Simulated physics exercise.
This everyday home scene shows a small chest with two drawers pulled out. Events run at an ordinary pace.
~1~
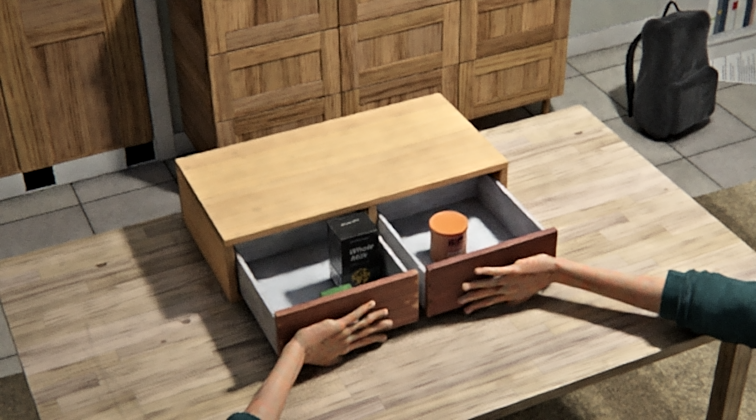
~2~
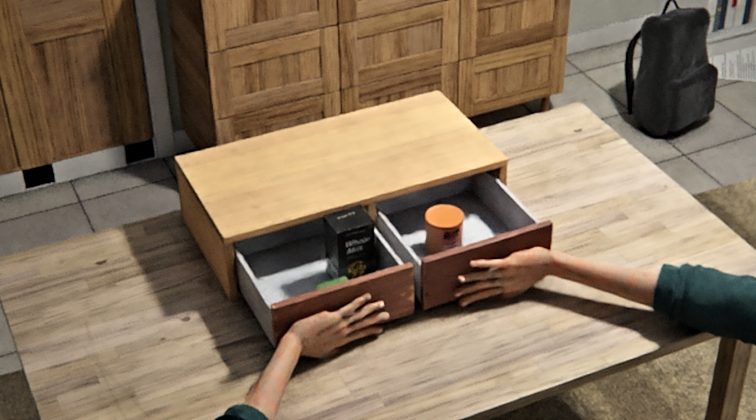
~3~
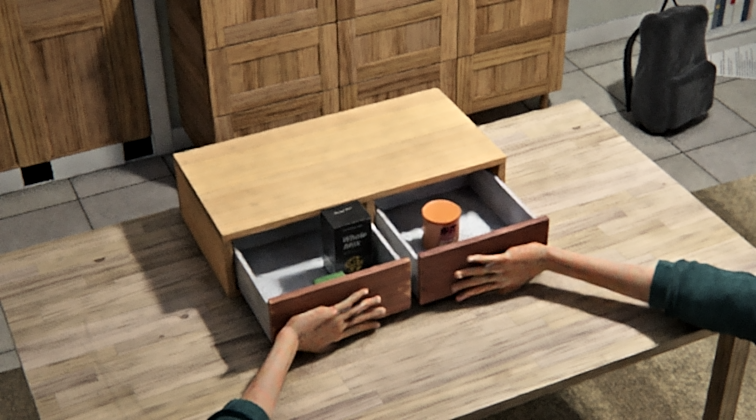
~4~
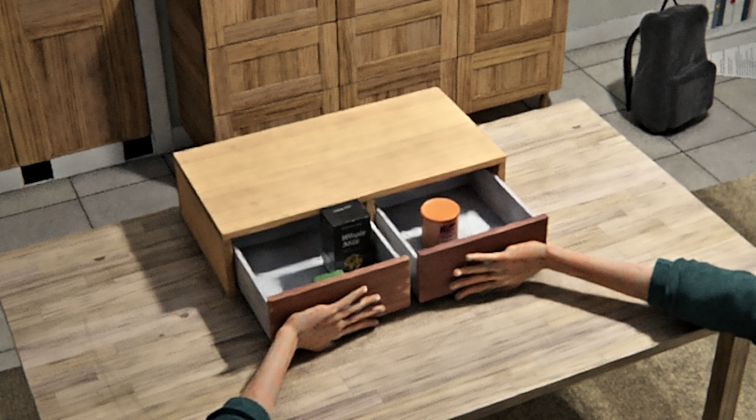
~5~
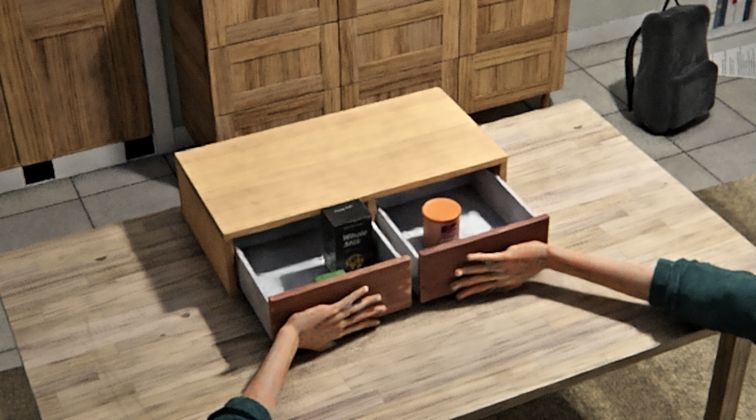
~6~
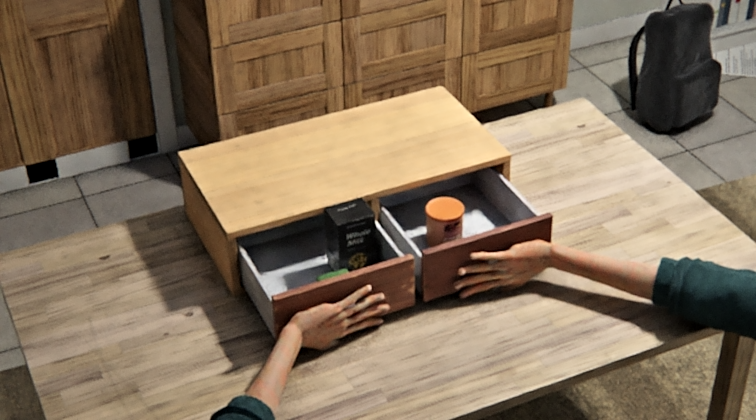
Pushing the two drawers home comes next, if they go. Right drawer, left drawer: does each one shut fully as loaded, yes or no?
Answers - right drawer: Yes; left drawer: No.
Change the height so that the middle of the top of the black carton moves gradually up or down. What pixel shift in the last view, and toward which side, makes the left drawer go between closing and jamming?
Roughly 4 pixels down.
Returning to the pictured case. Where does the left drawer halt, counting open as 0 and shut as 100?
Around 50 in a hundred of the way.
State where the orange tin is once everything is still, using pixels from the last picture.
Once it all settles, the centre sits at about (400, 173).
Then, 0.36 s later than the last frame, right drawer starting in; left drawer starting in.
Then, 0.56 s later than the last frame, right drawer about half in; left drawer about half in.
Then, 0.74 s later than the last frame, right drawer nearly in; left drawer stopped, still ajar.
When it is over, the right drawer shuts flush; the left drawer stays ajar.
